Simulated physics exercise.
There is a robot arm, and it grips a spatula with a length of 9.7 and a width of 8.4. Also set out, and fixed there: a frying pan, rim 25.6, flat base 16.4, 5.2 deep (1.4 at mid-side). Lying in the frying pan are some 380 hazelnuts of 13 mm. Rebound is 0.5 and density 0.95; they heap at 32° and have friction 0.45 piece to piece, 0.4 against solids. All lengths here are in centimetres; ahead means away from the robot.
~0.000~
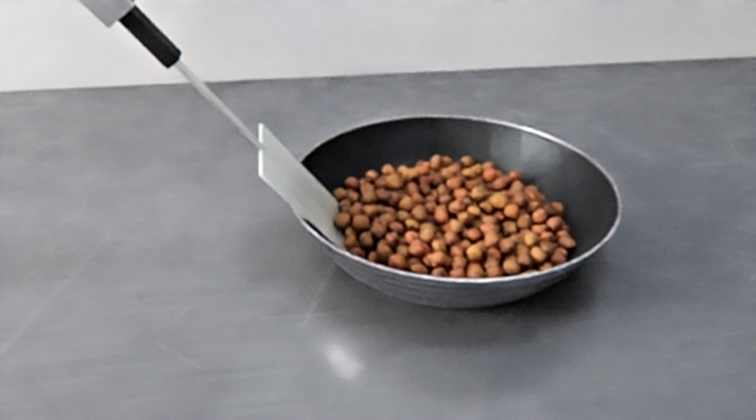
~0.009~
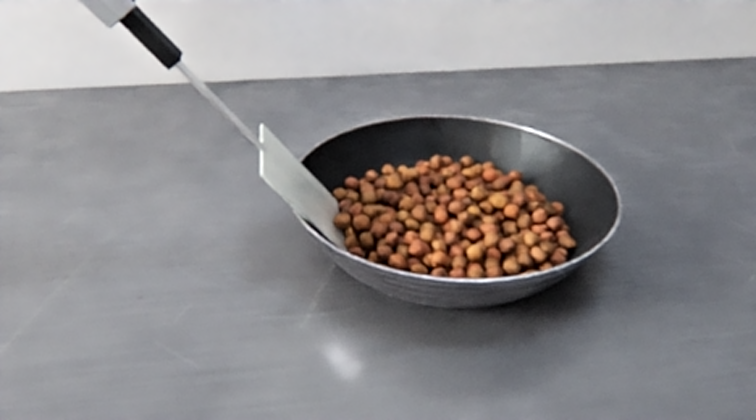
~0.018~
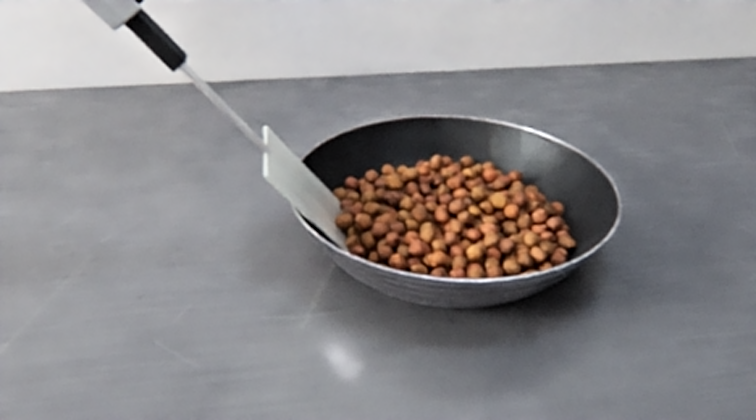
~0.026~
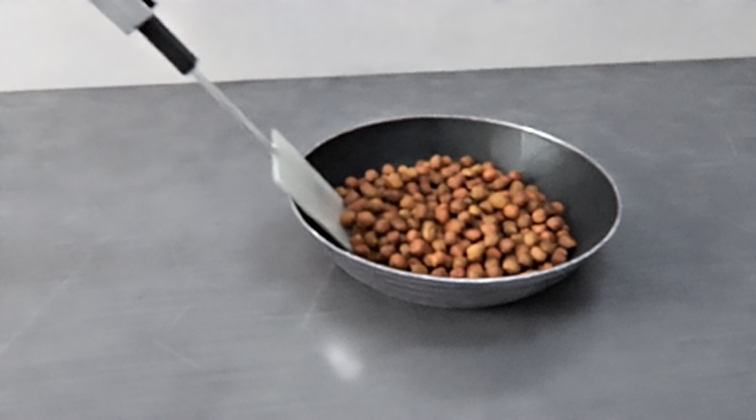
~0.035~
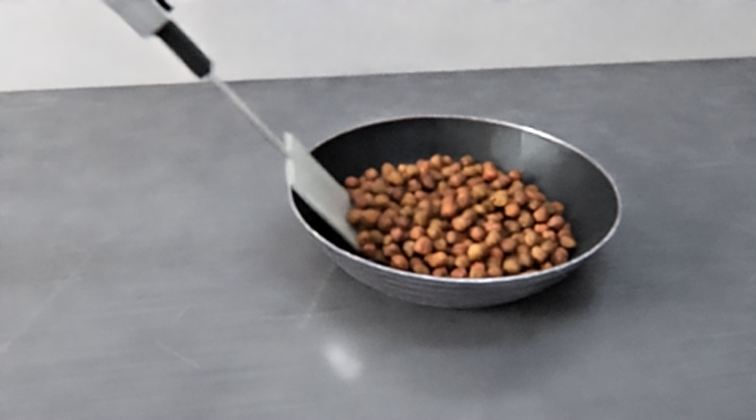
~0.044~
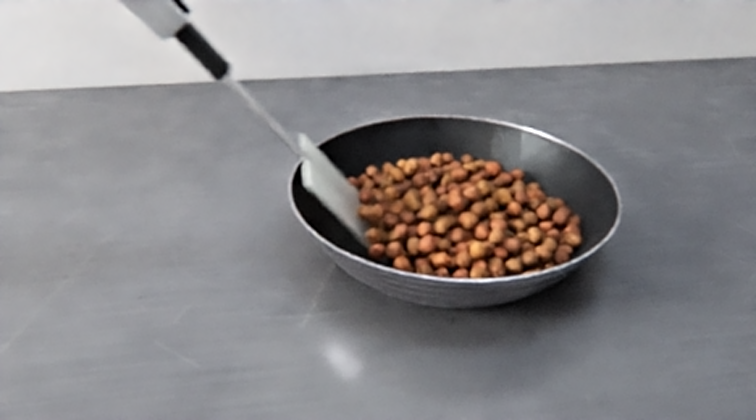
Spatula on a robot arm pressing rightward into a pan of hazelnuts, slightly shifting the pile away from the left side.
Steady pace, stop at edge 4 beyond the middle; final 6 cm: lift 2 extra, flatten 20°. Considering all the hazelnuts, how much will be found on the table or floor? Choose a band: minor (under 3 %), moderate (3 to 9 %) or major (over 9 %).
Moderate.
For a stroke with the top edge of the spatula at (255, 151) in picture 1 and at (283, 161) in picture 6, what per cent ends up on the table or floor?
It comes to something like 0 %, give or take.
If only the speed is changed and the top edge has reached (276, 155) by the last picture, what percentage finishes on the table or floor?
Roughly 0 per cent.
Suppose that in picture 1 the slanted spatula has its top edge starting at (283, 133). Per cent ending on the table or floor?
Spill: Approx. 5 per cent.
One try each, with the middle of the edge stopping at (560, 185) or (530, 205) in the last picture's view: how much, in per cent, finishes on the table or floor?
Try 1: Approx. 40 %; try 2: Approx. 15 %.
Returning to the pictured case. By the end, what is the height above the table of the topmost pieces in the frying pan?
About 6.0 cm above the table.
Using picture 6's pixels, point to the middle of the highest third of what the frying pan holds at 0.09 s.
The middle sits at approx. (479, 194).
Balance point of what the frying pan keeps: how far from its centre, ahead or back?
The balance point lies close to 4.5 cm ahead.
By 0.07 s, sloping 52°, highest piece 7 above the table; 379 in the frying pan.
By 0.09 s, sloping 47°, highest piece 8 above the table; 379 in the frying pan.
By 0.30 s, sloping 33°, highest piece 7 above the table; 361 in the frying pan, 13 on the table or floor, 5 on the blade or in flight.
By 1.35 s, sloping 33°, highest piece 6 above the table; 360 in the frying pan, 19 on the table or floor.
Final count, 360 in the frying pan, 19 on the table or floor. That is 5 % on the table or floor.
